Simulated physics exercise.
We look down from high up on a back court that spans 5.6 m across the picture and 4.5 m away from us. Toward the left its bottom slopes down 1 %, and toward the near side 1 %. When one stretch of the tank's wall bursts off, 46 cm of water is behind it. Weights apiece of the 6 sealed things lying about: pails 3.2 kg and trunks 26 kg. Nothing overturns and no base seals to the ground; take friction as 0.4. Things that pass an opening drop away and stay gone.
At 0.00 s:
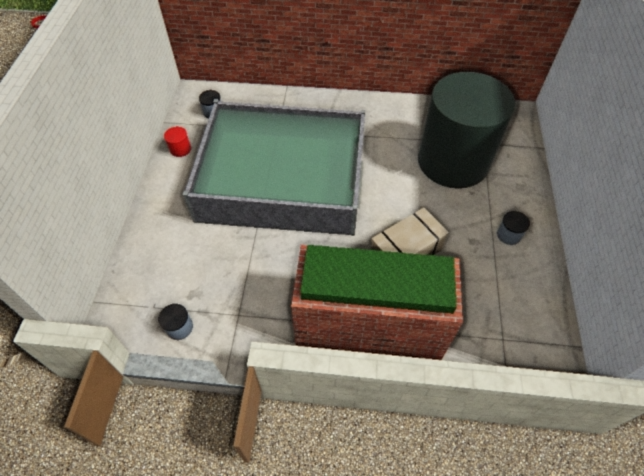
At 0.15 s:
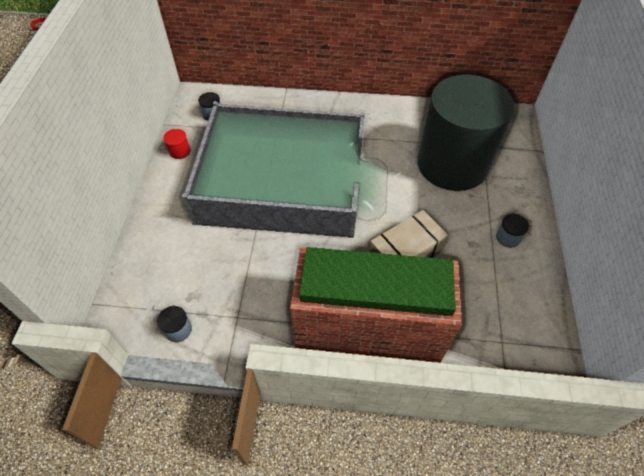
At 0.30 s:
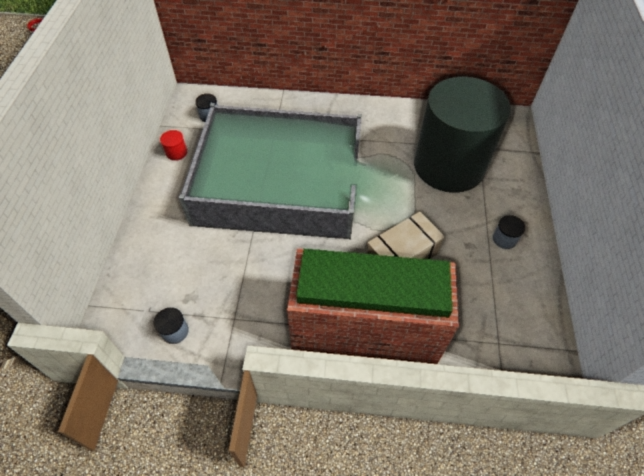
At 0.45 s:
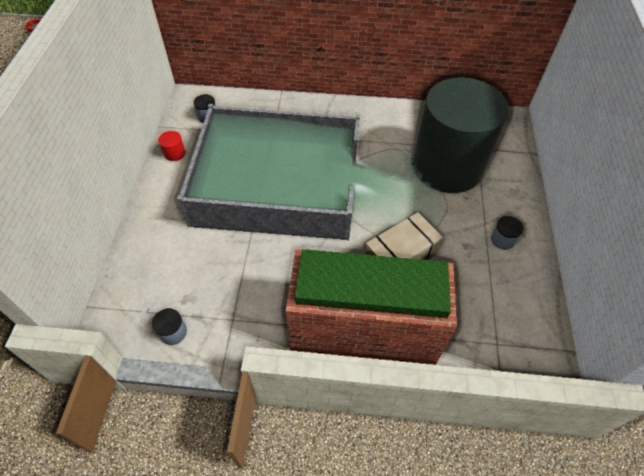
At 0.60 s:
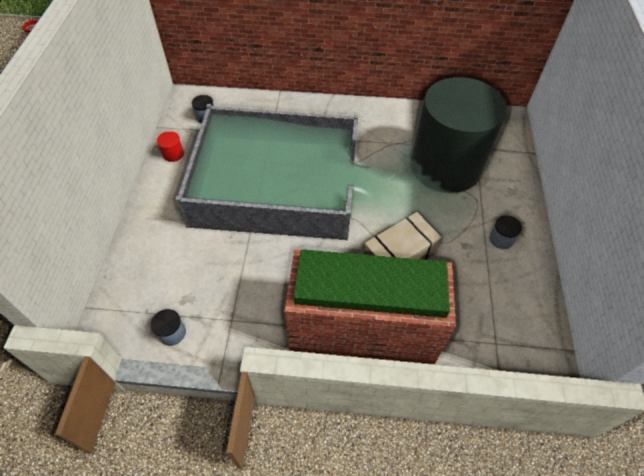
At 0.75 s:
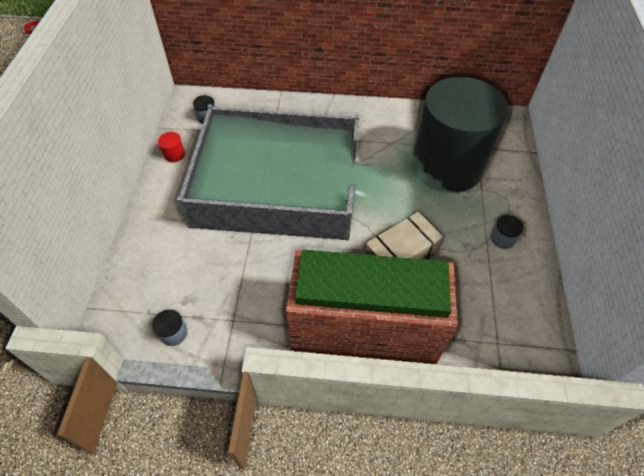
The video shows a high view of a walled courtyard where water escapes through a gap in the right side of a raised rectangular tank and spreads across the paving toward a large dark cylinder, while surrounding objects stay in place.
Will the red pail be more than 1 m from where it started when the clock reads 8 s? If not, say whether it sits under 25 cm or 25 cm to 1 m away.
Modestly displaced.
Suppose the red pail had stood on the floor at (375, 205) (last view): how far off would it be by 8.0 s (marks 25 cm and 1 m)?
From that spot, it is pushed far off.
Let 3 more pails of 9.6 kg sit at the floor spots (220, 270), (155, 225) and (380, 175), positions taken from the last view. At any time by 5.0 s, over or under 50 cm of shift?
In that order: Less, short of it, over.
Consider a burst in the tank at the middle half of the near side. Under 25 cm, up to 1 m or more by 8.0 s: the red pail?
Then the red pail barely shifts.
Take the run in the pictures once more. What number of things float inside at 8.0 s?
At that time, 5.
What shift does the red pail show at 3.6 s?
I'd guess some 0 cm by then.
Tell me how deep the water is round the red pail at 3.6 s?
Depth: About 0 cm.
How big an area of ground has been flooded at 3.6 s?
Roughly 16 m2.
After 1.6 s the red pail is near (170, 140), 0.0 m from its start, aground; 0 of 6 are out; 1 afloat.
After 3.6 s the red pail is near (170, 140), 0.0 m from its start, aground; 0 of 6 are out; 1 afloat.
After 5.6 s the red pail is near (170, 140), 0.0 m from its start, aground; 0 of 6 are out; 2 afloat.
After 8.0 s the red pail is near (176, 163), 0.5 m from its start, afloat; 0 of 6 are out; 5 afloat.
